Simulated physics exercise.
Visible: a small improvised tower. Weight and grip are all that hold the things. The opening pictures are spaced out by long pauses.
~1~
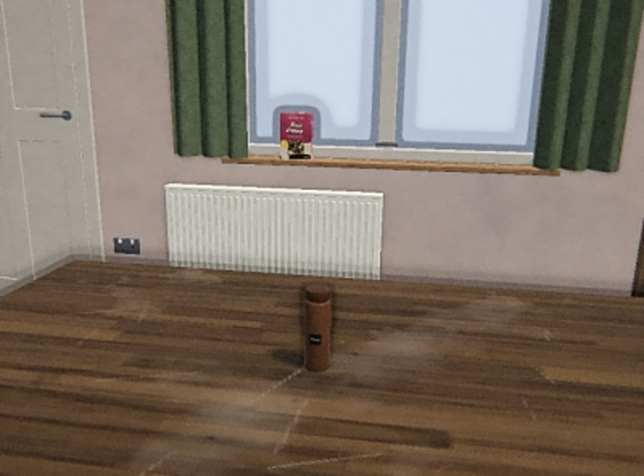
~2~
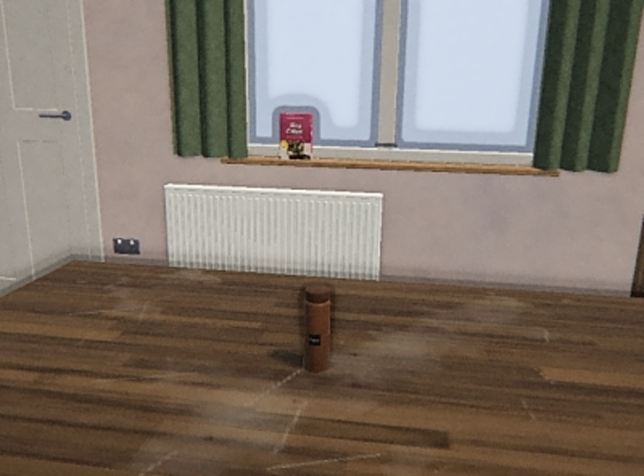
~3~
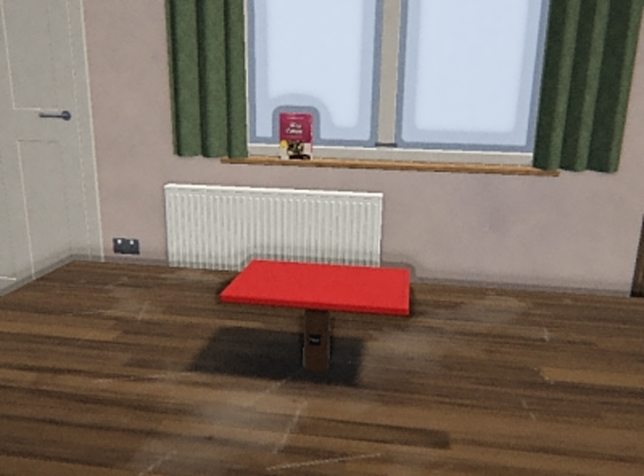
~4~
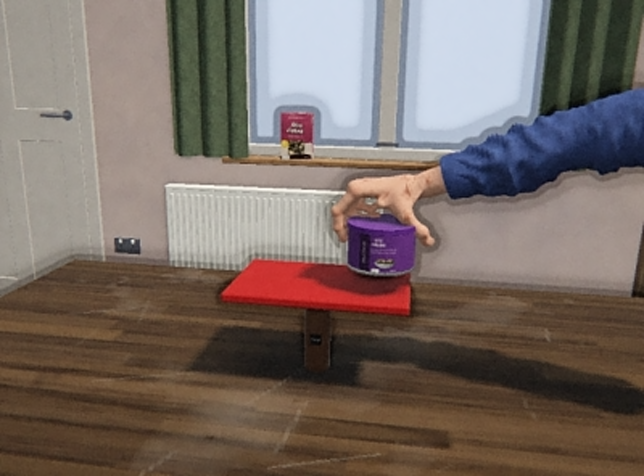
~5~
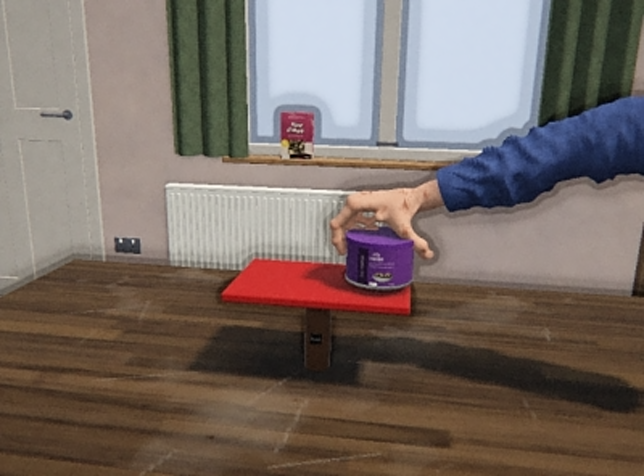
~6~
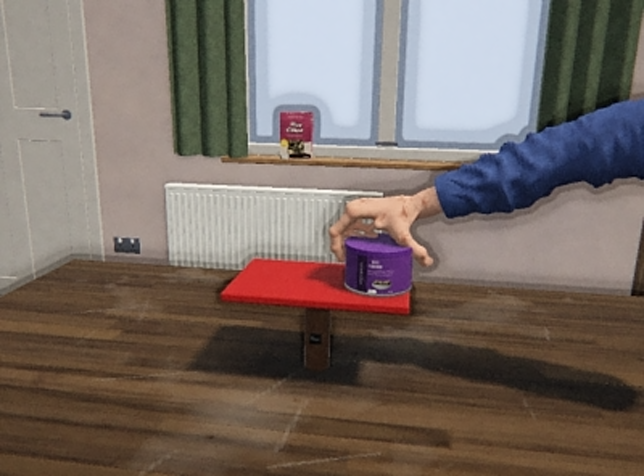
A red board appears on top of an upright brown cylinder standing on a wooden surface, in front of a radiator and window. Then a blue-sleeved arm reaches in from the right holding a purple tub, lowers it a little onto the board's right side, and keeps its fingers around it.
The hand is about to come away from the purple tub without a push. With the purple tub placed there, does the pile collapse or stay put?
It collapses.
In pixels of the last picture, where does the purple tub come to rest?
It ends up close to (415, 350).
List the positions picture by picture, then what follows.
The last thing is not in view yet; brown shaker (317, 328), in the first frame.
The last thing is not in view yet; brown shaker (317, 328), in the second frame.
The last thing is not in view yet; brown shaker (317, 328), in the third frame.
On its way; purple tub (381, 243); brown shaker (318, 328), in the fourth frame.
On its way; purple tub (380, 257); brown shaker (318, 327), in the fifth frame.
Set down, still held; purple tub (379, 264); brown shaker (317, 327), in the sixth frame.
Then, 0.50 s after the last picture, purple tub now fallen; red lid tipped 41° from how it was.
Then, 0.70 s after the last picture, red lid tipped 61° from how it was; brown shaker tipped 4° from how it was.
Then, 0.90 s after the last picture, red lid now fallen; brown shaker tipped 67° from how it was.
Then, 1.00 s after the last picture, brown shaker now fallen.
By the end, fallen, brown shaker, red lid and purple tub. Seen from the same camera at the end, purple tub near (415, 350). The stack comes apart.
